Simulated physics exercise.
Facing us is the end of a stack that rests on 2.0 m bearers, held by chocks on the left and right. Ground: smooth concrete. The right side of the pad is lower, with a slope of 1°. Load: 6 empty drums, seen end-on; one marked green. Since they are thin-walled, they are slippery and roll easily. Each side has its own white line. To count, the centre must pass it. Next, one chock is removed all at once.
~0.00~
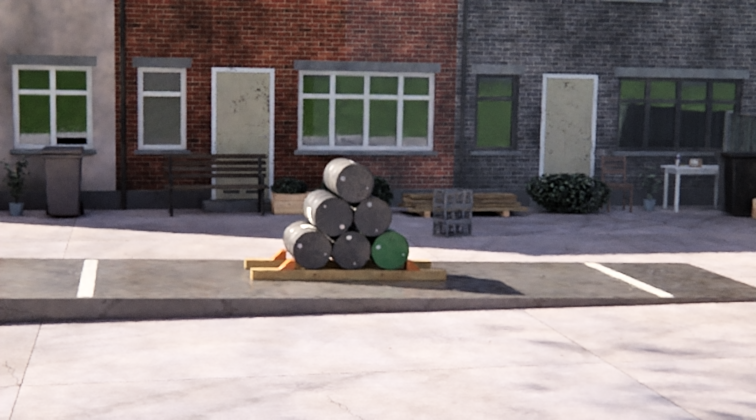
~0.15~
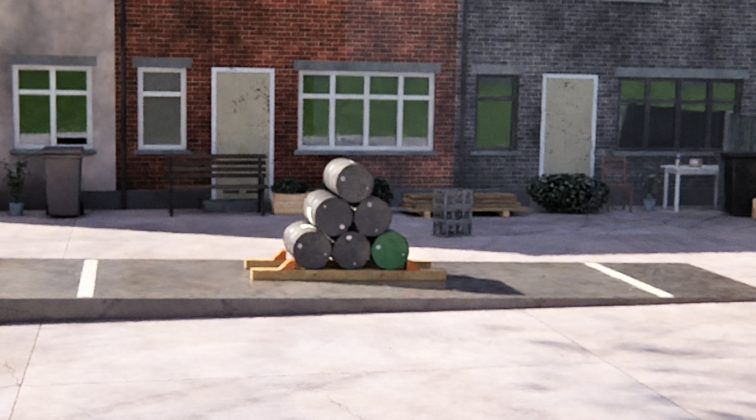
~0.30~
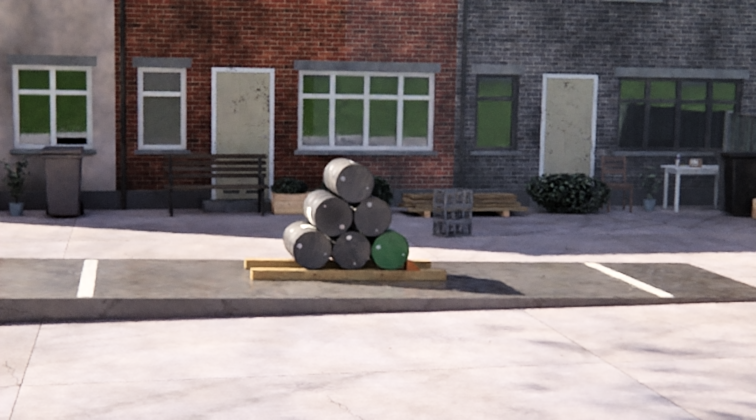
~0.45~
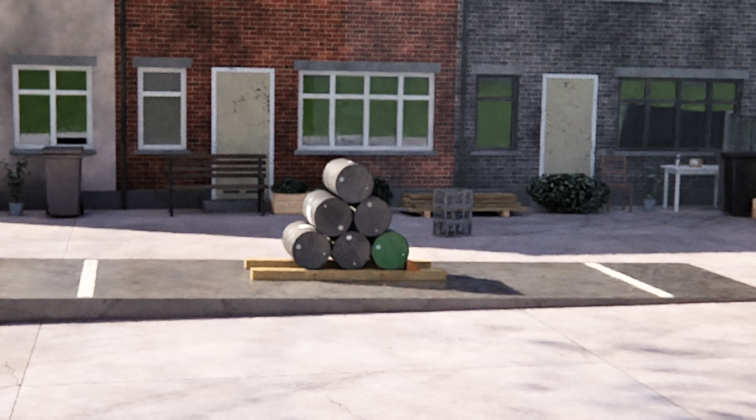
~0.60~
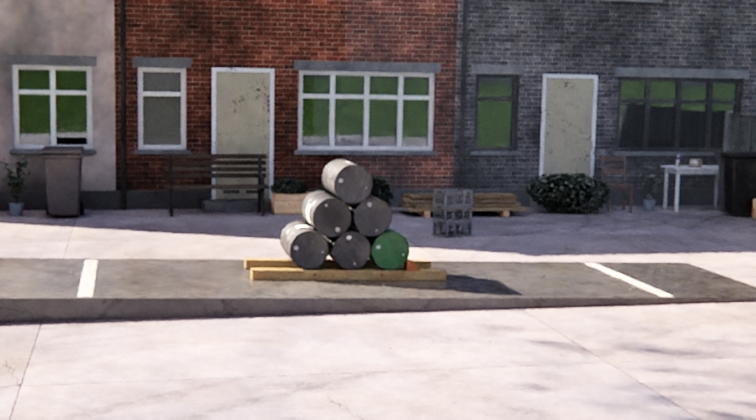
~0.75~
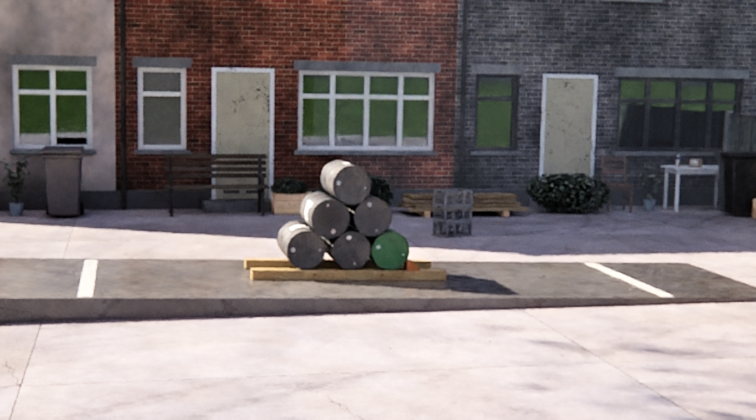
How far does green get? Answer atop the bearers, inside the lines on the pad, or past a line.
The green drum is left atop the bearers.
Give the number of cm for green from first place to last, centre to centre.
Result - green: 0.
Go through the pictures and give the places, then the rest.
In the first picture, green at (391, 251); both chocks in; lines at (88, 279) and (632, 281); the pad slopes 1° down to the right; 3 of the 6 form the bottom row.
In the second picture, green at (391, 251).
In the third picture, green at (391, 251); left chock gone.
In the fourth picture, green at (391, 251).
In the fifth picture, green at (391, 251).
In the sixth picture, green at (391, 251); lines at (88, 279) and (632, 281).
After 1.1 s, green is on the bearers, 60 cm from the bearers' right end; 0 past a line.
At the end (10.9 s), green is on the bearers, 60 cm from the bearers' right end; 0 past a line.
